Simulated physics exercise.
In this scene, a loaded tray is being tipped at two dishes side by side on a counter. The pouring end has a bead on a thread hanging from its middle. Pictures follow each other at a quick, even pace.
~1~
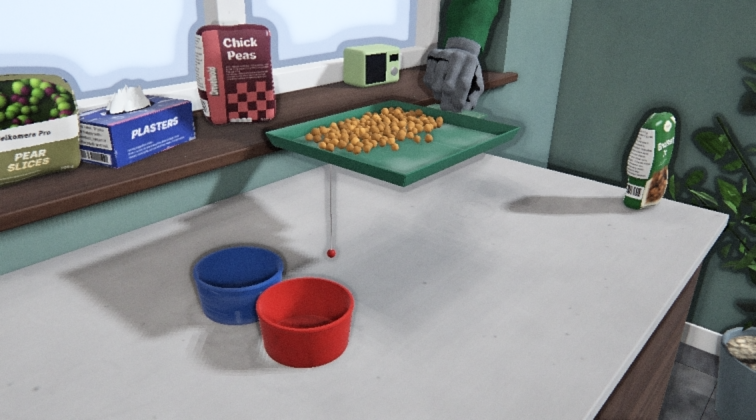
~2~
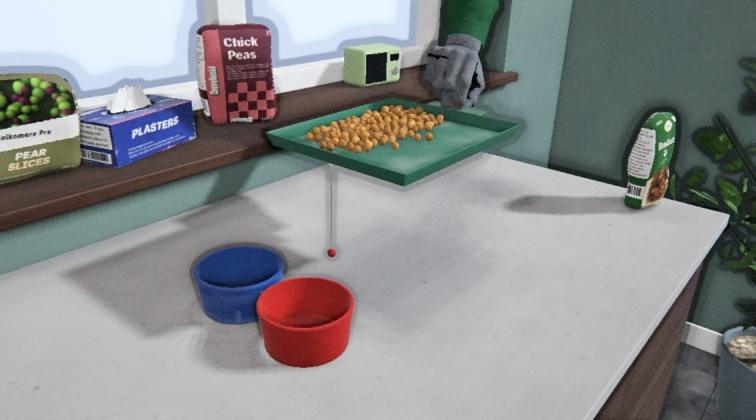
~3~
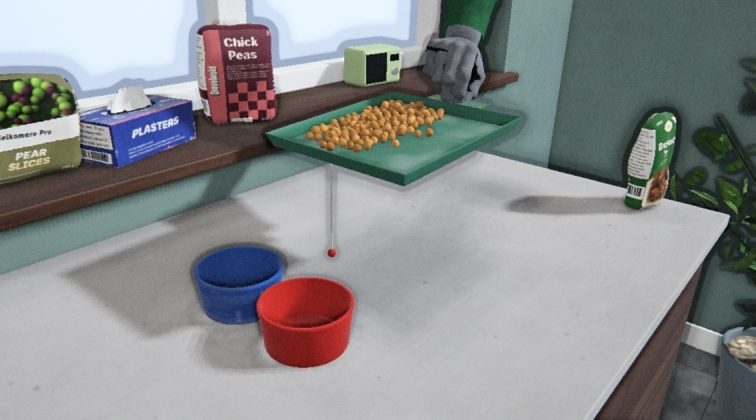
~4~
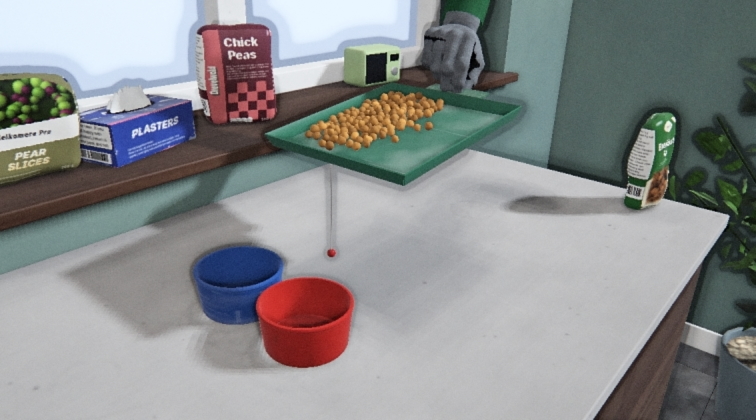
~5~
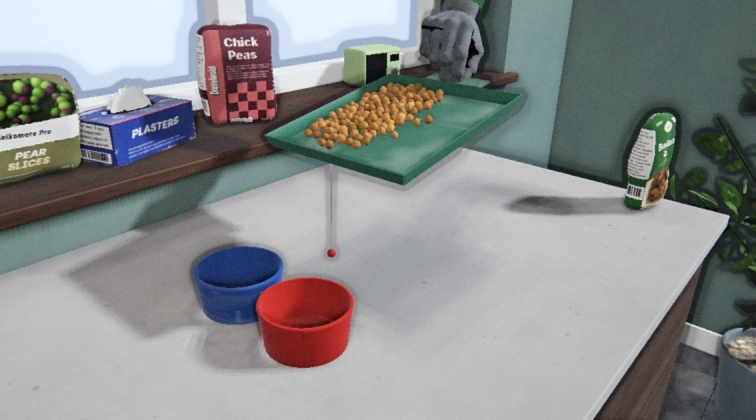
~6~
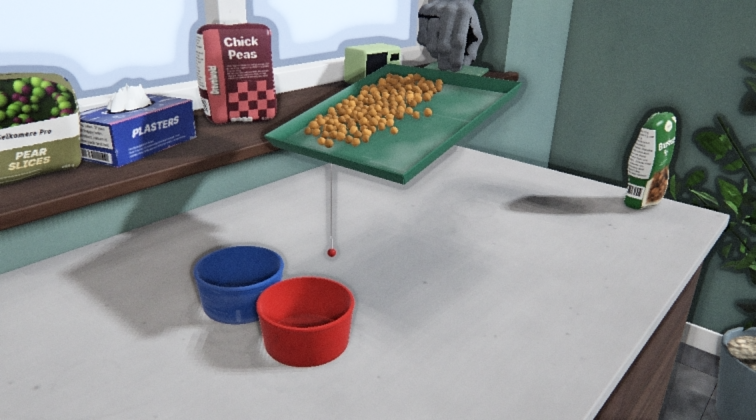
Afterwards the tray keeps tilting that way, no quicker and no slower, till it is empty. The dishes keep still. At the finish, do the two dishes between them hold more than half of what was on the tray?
Yes.
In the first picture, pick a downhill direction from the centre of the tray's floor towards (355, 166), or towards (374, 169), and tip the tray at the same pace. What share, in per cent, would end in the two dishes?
About 50 % and 20 %.
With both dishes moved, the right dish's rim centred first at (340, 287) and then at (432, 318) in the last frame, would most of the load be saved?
Well, the bulk the first time and the minor share the second time.
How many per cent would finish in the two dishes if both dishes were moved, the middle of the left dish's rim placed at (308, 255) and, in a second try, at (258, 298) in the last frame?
In order, 30 % and 10 %.
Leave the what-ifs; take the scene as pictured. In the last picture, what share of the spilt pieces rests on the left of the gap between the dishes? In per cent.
Close to 30 per cent of the spill, I think.
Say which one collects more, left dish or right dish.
Simple - it is the one placed left.
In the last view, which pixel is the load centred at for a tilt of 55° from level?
The load is centred around (315, 129).
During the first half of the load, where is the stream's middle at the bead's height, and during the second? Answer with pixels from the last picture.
First close to (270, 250), next close to (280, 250).
Shortly afterwards, tray tipped steeply; all but a few on the tray; only a few in the right dish; only a few in the left dish; only a few outside both; only a few in the air.
Next, tray tipped right over; near a quarter on the tray; a little in the right dish; near a quarter in the left dish; a little outside both; near a third in the air.
Some moments later, tray tipped past a quarter turn; near a quarter in the right dish; near half in the left dish; near a quarter outside both.
In the end, tray tipped past a quarter turn; near a quarter in the right dish; near half in the left dish; near a quarter outside both.
